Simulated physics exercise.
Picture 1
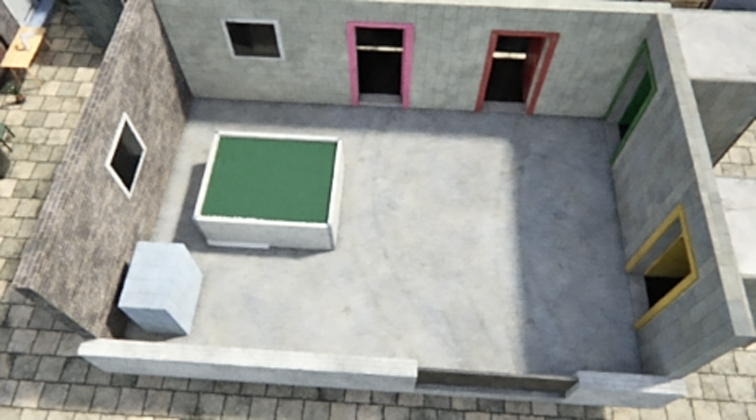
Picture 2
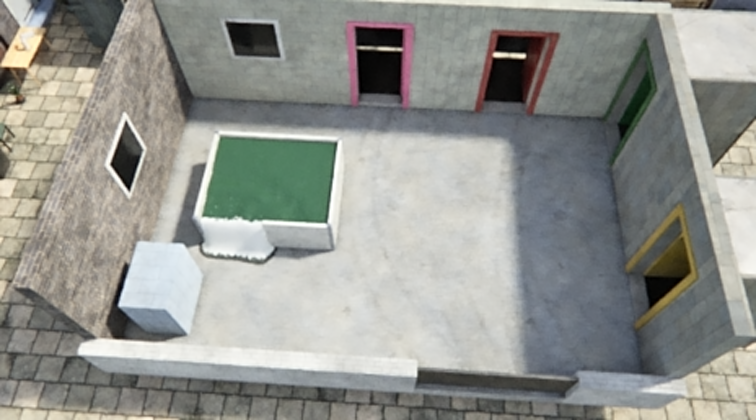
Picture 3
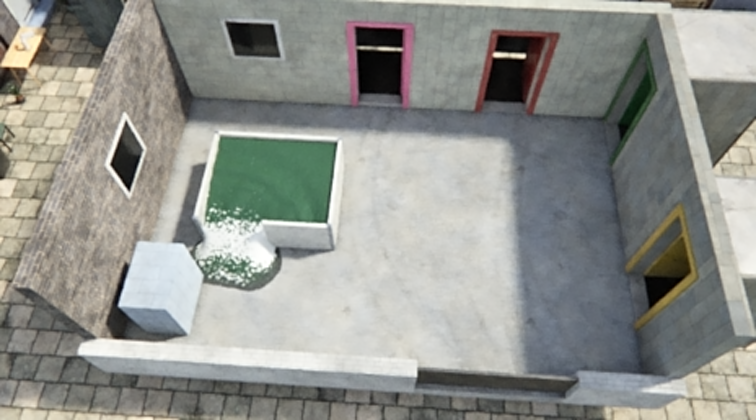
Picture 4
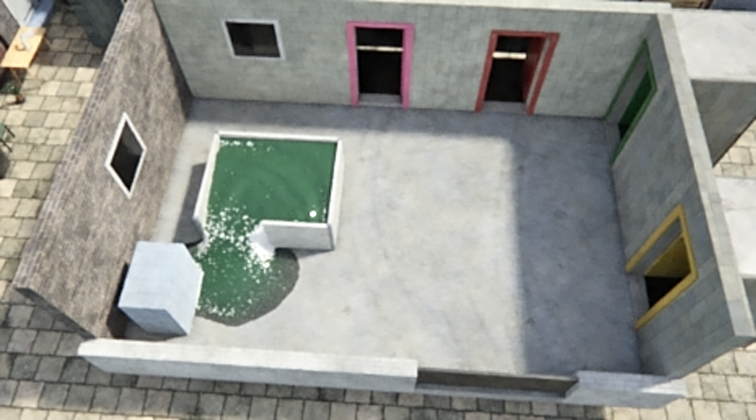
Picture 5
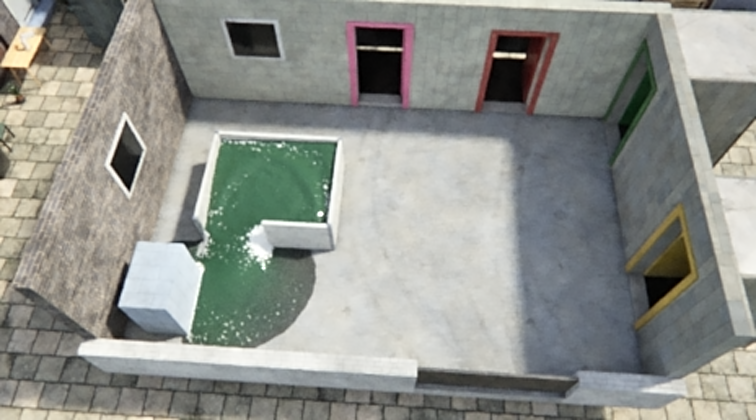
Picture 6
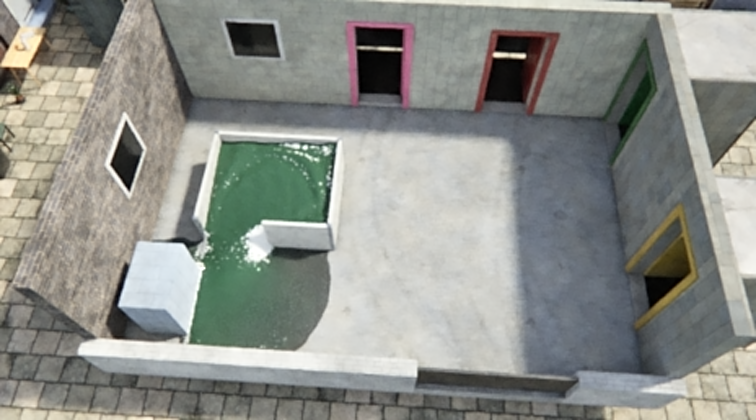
In a walled yard with a gray paved floor and coloured doorways, green water bursts through the front left of a white-walled tank, foaming as it spreads across the floor past a pale block toward the front wall.
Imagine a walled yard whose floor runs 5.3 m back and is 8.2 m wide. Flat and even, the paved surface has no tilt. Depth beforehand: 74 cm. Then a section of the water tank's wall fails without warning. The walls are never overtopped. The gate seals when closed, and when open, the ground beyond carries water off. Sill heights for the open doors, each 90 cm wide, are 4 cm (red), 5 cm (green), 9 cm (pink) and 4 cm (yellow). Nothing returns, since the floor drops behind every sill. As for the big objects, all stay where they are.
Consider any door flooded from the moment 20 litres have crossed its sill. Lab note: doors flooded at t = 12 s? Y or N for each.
At the red door it looks set to land over the limit. At the green door it looks set to land over the limit. At the pink door it looks set to land under the limit. At the yellow door it looks set to land over the limit.
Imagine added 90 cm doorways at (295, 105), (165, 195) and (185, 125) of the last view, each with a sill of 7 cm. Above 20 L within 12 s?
First doorway falls short, second falls short, third gets there.
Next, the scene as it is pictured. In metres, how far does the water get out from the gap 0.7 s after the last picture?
3.4 m.
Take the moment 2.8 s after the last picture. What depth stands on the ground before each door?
Centimetres: Red 0 / green 0 / pink 0 / yellow 4.
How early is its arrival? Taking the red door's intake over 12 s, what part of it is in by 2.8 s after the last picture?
About 0 per cent.
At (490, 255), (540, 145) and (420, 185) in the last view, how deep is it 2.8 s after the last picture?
Reading - approx. 3 / 0 / 1 cm.
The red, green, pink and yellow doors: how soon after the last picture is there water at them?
The front reaches red at 5.5 s, green at 4.0 s, pink at 4.0 s, yellow at 2.8 s.
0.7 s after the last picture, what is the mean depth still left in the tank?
Roughly 48 cm on average.
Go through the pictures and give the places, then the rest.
In the first frame, the water tank at (271, 179) is whole and still, 74 cm deep.
In the second frame, the front is at (205, 251), 0.6 m from the gap at (237, 234); 0.3 m2 of floor is under water; 74 cm left at the back of the water tank.
In the third frame, the front is at (261, 284), 0.9 m from the gap at (237, 235); 1.0 m2 of floor is under water; 74 cm left at the back of the water tank.
In the fourth frame, water pours out at (238, 236) and has run 1.4 m, to (240, 320); typically 10 cm deep outside, 72 cm at the water tank's back.
In the fifth frame, water pours out at (238, 236) and has run 2.0 m, to a hidden place; typically 8 cm deep outside, 65 cm at the water tank's back.
In the sixth frame, the front is at a hidden place, 2.3 m from the gap at (238, 236); 4.1 m2 of floor is under water; 62 cm left at the back of the water tank.
Then, 0.7 s after the last picture water covers 15 % of the floor and is deepest (52 cm) near (209, 359); red door not reached, green door not reached, pink door not reached, yellow door not reached.
Then, 1.5 s after the last picture water covers 30 % of the floor and is deepest (44 cm) near (131, 353); red door not reached, green door not reached, pink door not reached, yellow door not reached.
Then, 2.8 s after the last picture water covers 60 % of the floor and is deepest (32 cm) near (120, 353); red door not reached, green door not reached, pink door not reached, yellow door 4 cm at the sill, 0 L in.
Then, 6.3 s after the last picture water covers 95 % of the floor and is deepest (15 cm) near (120, 353); red door 7 cm at the sill, 0 L in, green door 8 cm at the sill, 1 L in, pink door 3 cm at the sill, 0 L in, yellow door 10 cm at the sill, 99 L in.
Then, 11.3 s after the last picture water covers 100 % of the floor and is deepest (10 cm) near (593, 307); red door 8 cm at the sill, 66 L in, green door 9 cm at the sill, 82 L in, pink door 3 cm at the sill, 0 L in, yellow door 9 cm at the sill, 156 L in.
